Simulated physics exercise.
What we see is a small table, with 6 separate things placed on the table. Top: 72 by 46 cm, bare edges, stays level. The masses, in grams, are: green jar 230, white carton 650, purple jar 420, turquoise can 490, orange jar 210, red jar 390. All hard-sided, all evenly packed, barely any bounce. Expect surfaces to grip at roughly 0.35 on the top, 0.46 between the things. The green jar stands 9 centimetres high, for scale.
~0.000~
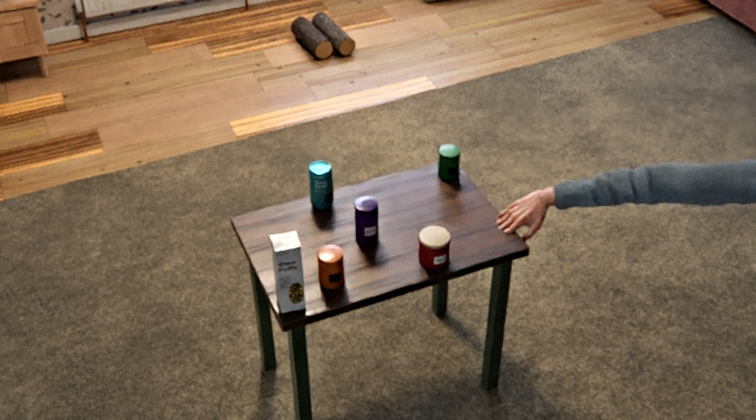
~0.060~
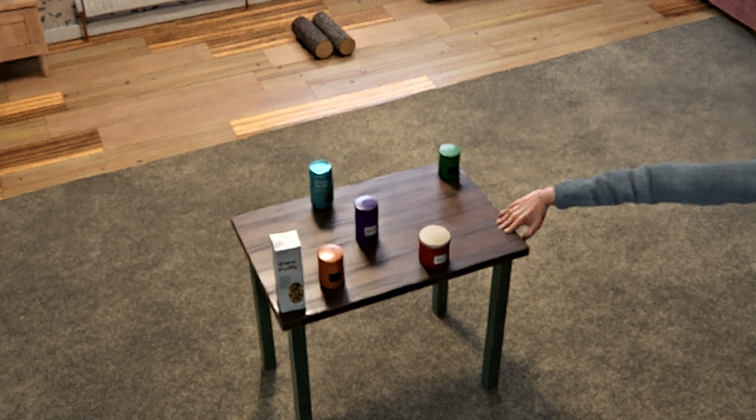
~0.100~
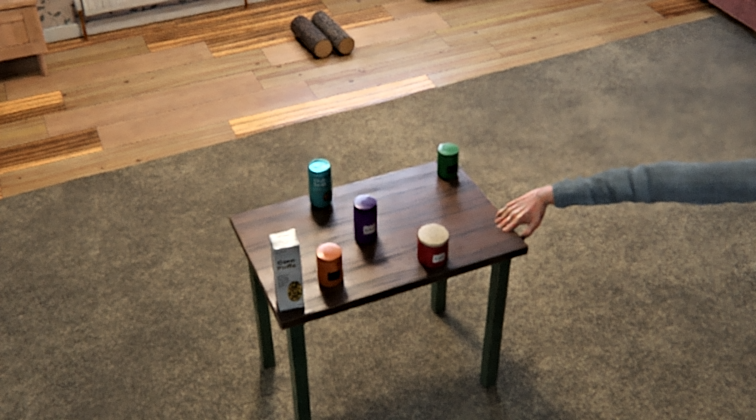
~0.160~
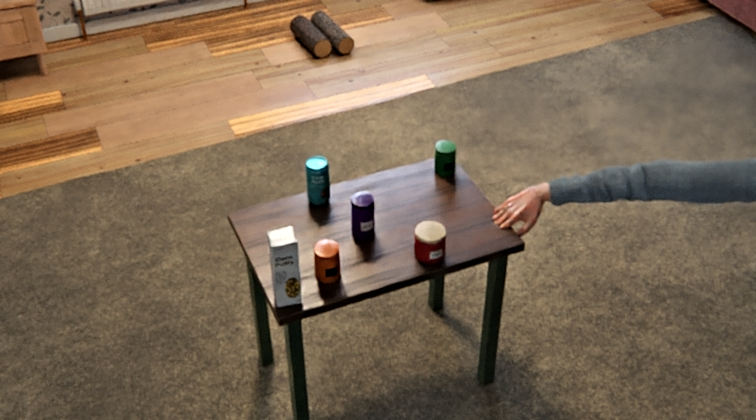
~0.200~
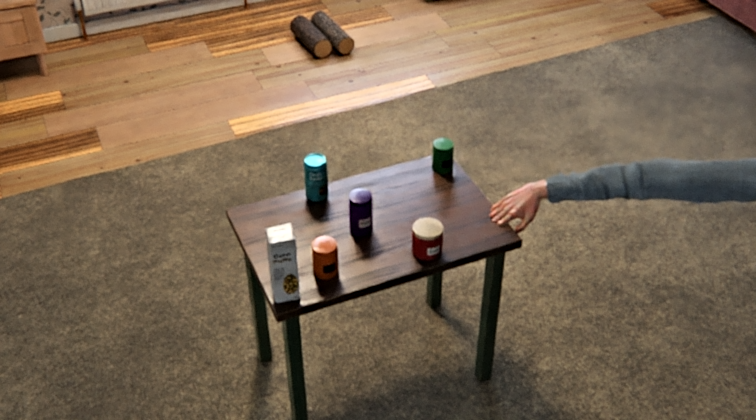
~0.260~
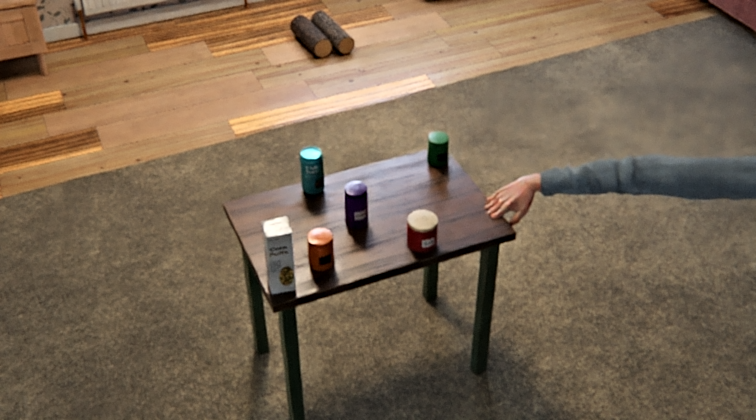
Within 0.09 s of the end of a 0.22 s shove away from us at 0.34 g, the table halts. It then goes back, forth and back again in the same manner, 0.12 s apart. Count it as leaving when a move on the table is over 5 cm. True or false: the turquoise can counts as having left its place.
True.
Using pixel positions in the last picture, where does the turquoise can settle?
It comes to a stop close to (313, 308).
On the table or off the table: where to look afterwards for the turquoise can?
Turquoise can: Goes out of bounds.
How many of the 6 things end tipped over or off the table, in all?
I count 2.
By 0.46 s, table shifted 11 cm; turquoise can tilted 6° near (302, 155); white carton tilted 22°; green jar 4 cm from its spot.
By 0.86 s, turquoise can now off the table; white carton on its side.
By 1.06 s, table shifted 3 cm; white carton on its side.
By 1.56 s, table shifted 4 cm; white carton on its side; green jar 5 cm from its spot; orange jar 5 cm from its spot.
When it is over (2.3 s), off the table, turquoise can; lying over on the table, white carton; the other 4 within 5 cm of the start. In the last view, turquoise can near (313, 308).
